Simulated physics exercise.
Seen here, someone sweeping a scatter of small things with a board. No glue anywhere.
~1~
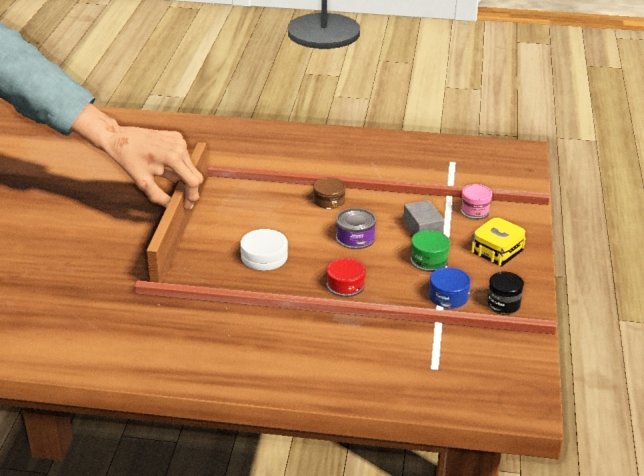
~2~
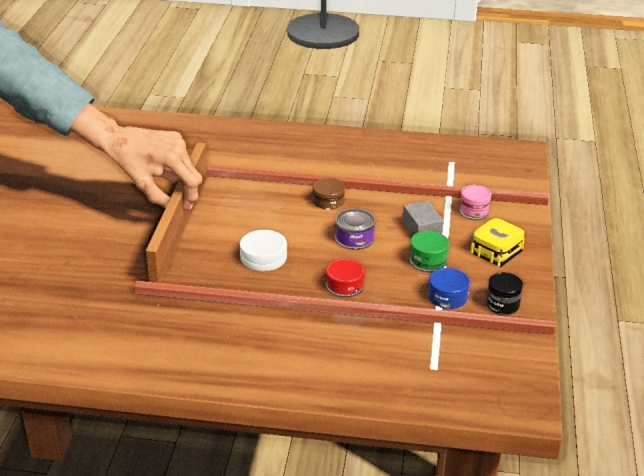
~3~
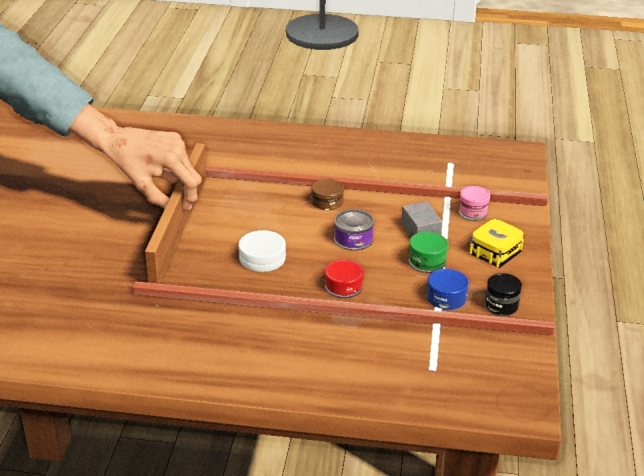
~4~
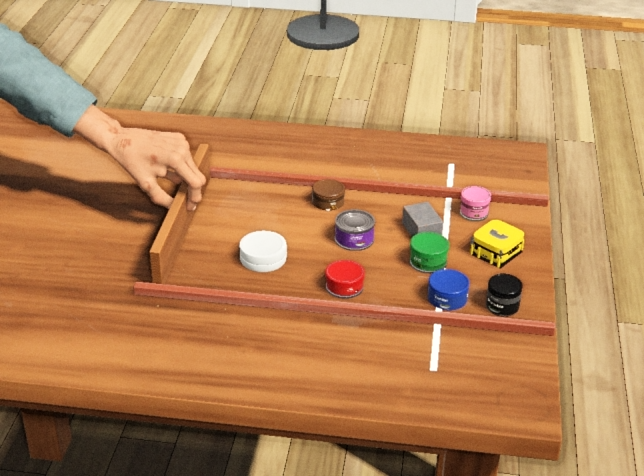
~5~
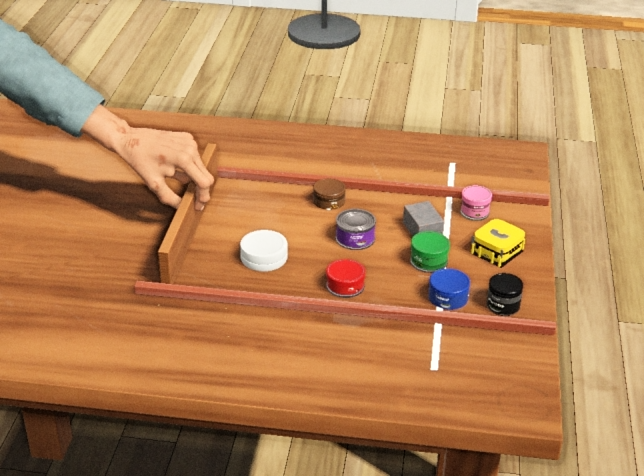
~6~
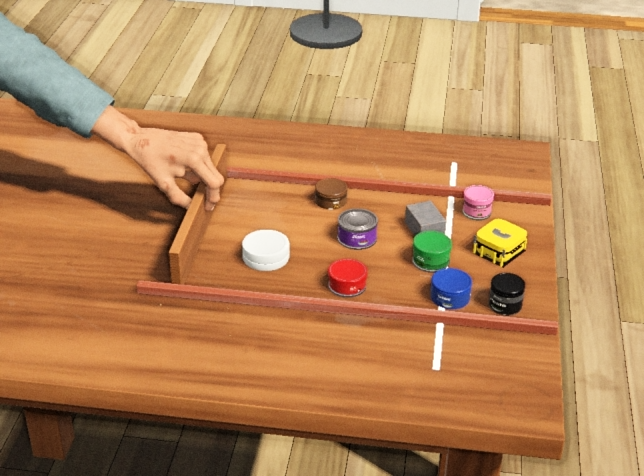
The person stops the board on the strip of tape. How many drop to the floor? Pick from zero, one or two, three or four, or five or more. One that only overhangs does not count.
As it turns out, the number that fall off is zero.
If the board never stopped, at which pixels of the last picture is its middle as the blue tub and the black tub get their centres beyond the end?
Its middle is around (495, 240) and around (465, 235).
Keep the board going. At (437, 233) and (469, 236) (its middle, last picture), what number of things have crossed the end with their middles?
Place by place, 0 and 1.
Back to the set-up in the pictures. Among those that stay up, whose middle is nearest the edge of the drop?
Foremost is the black tub.
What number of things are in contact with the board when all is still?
It touches 4.
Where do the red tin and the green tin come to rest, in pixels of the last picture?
The red tin at (462, 293), the green tin at (502, 253).
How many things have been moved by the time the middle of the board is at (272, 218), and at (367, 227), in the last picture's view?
First 1, then 4.
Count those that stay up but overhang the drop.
It comes to 0.
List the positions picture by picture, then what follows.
Black tub (505, 293); yellow case (499, 242); pink pot (476, 202); board (180, 210); tape (445, 252), in the first picture.
Yellow case (498, 243); green tin (429, 251), in the second picture.
Pink pot (474, 203); grey block (422, 222), in the third picture.
Black tub (504, 295); red tin (345, 279), in the fourth picture.
Yellow case (498, 243); purple tin (356, 229), in the fifth picture.
Black tub (507, 294); yellow case (500, 243); pink pot (478, 203); board (200, 212); tape (446, 253), in the sixth picture.
Soon after, none off yet; black tub at rest near (507, 294); yellow case at rest near (500, 243); pink pot at rest near (478, 203).
In the end, the number that fall off is zero.
